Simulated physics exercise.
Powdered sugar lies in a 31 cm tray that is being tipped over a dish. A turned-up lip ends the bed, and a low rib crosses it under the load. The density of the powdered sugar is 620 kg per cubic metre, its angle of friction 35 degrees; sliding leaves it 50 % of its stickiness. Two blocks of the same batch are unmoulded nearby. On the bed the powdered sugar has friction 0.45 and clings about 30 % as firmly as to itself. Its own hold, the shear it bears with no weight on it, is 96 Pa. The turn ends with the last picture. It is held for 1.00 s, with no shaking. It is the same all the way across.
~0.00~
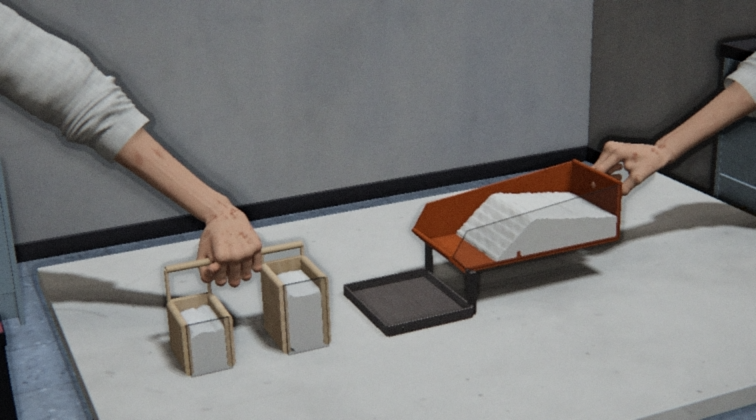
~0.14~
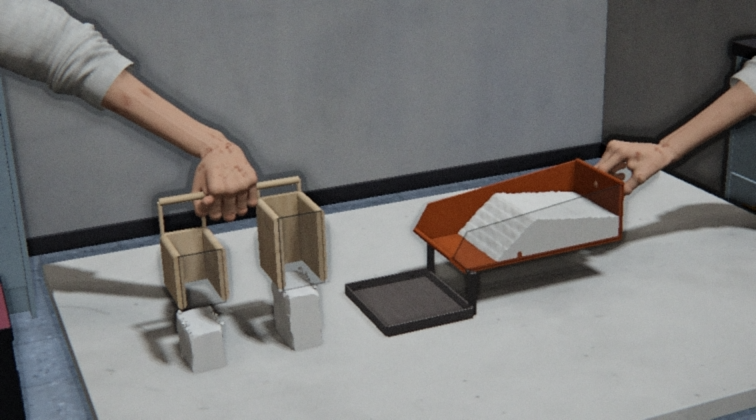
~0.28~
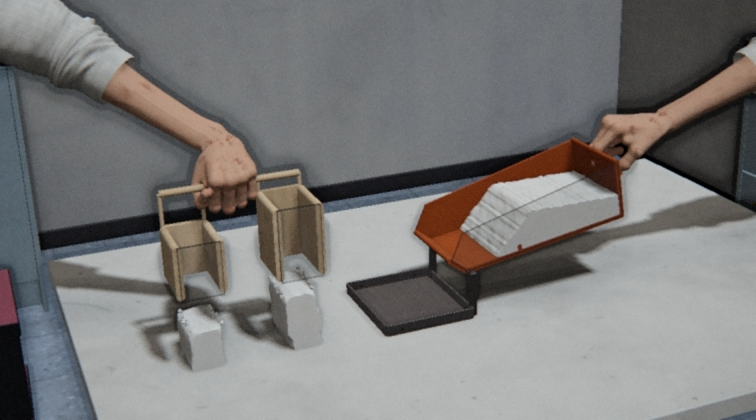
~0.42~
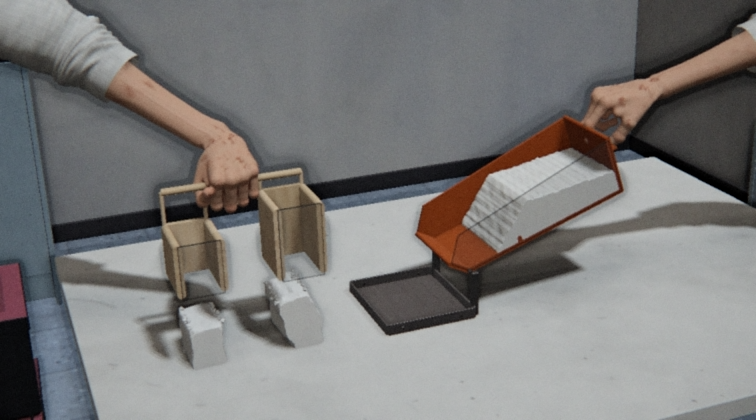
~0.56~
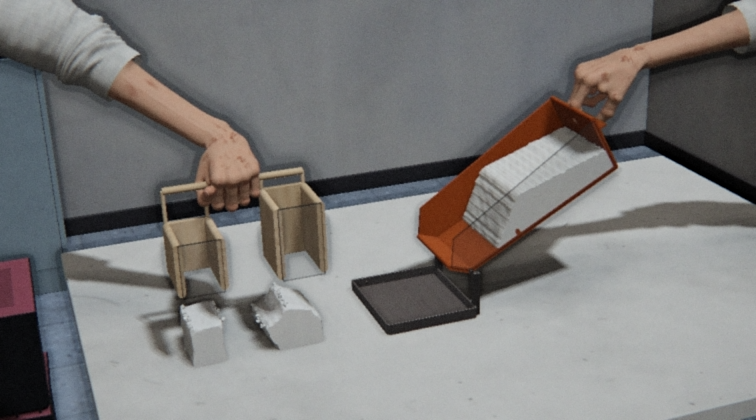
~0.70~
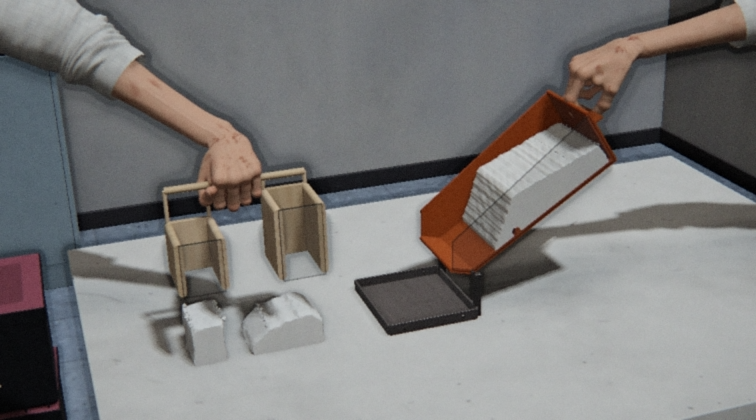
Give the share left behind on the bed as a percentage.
Expect roughly 100 %.
After 0.80 s, the tilt is 32 degrees and 100 % is on the bed.
After 0.93 s, the tilt is 32 degrees and 100 % is on the bed.
After 1.05 s, the tilt is 32 degrees and 100 % is on the bed.
After 1.17 s, the tilt is 32 degrees and 100 % is on the bed.
After 1.67 s, at the end, the tilt is 32 degrees and 100 % is on the bed.
